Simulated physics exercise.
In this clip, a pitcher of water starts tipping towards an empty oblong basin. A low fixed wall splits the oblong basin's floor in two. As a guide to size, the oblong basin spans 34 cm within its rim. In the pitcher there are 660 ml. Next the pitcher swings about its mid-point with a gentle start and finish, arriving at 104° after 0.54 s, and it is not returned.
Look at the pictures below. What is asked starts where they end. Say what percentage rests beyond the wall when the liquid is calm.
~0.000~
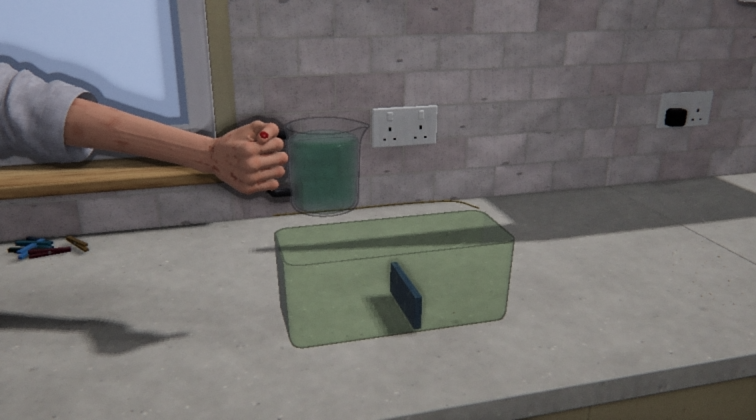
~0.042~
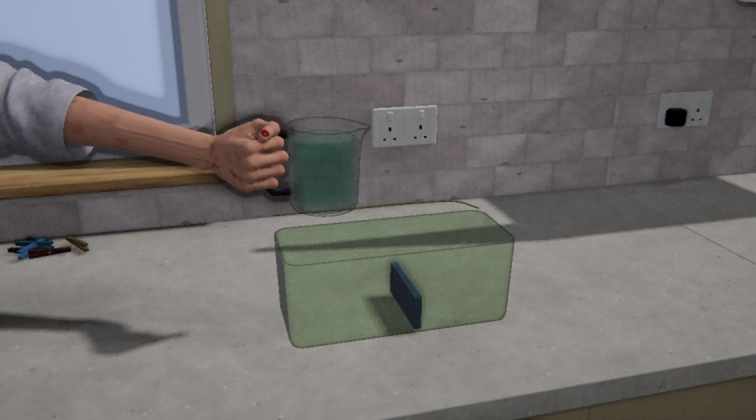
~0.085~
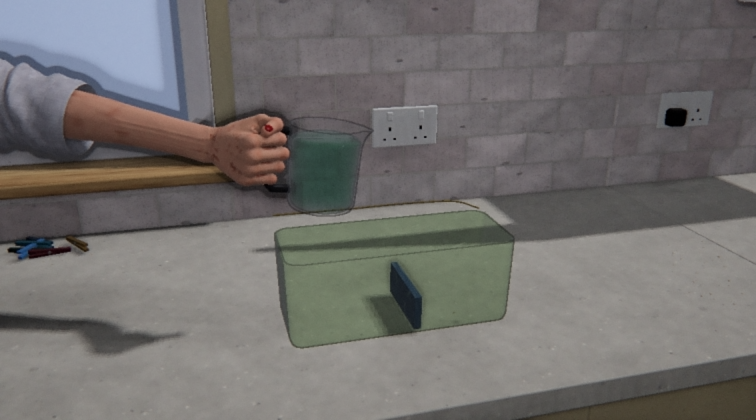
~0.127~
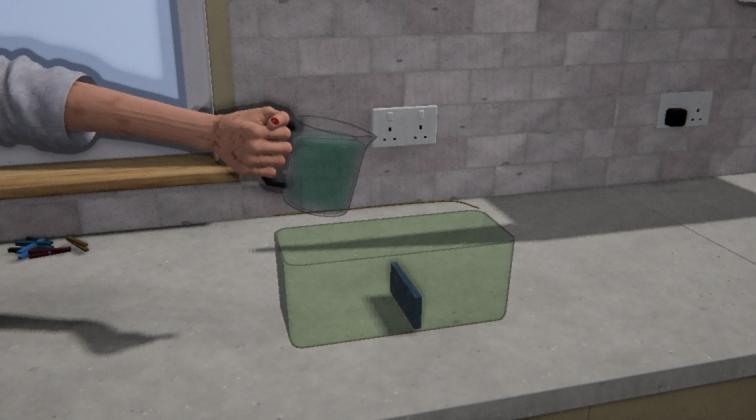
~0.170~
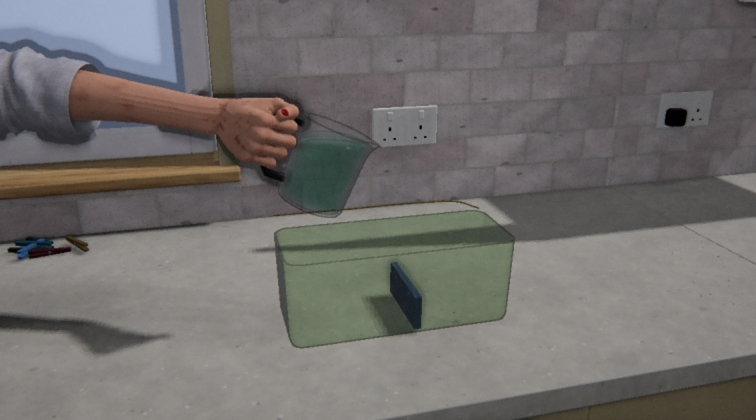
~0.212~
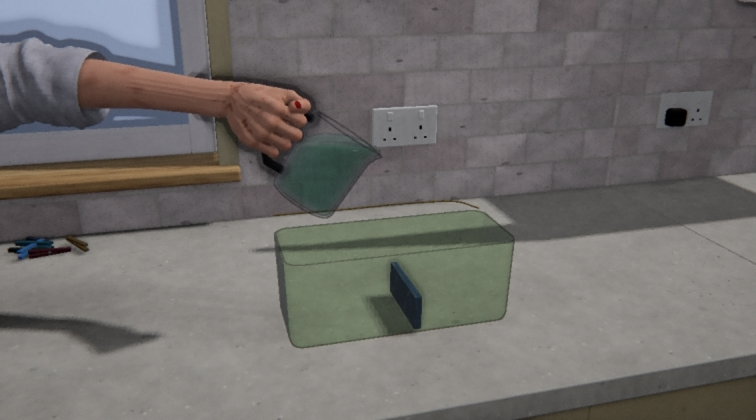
Roughly 58 per cent rests beyond the wall.
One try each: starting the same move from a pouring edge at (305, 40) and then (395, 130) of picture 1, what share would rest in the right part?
5 and 95 %.
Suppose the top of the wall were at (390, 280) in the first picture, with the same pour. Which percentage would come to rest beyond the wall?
Roughly 95 %.
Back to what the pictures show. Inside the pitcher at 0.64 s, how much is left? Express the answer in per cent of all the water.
About 14 % is still there.
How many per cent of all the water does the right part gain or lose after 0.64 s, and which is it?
The share ends bigger than before, by about 12 %.
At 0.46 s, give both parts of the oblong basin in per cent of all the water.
Left roughly 4, right roughly 18.
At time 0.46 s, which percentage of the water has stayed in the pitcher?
About 54 percent.
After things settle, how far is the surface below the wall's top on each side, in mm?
Some 42 mm on the left and 32 mm on the right.
By 0.46 s the tilt is 98° and 55 per cent is still to pour, 4 is left of the wall and 18 right of it.
By 0.64 s the tilt is 104° and 15 per cent is still to pour, 28 is left of the wall and 46 right of it.
By 0.83 s the tilt is 104° and 3 per cent is still to pour, 36 is left of the wall and 58 right of it.
By 1.04 s the tilt is 104° and 0 per cent is still to pour, 41 is left of the wall and 58 right of it.
At rest 41 per cent lies left of the wall, 58 right of it and 1 outside.
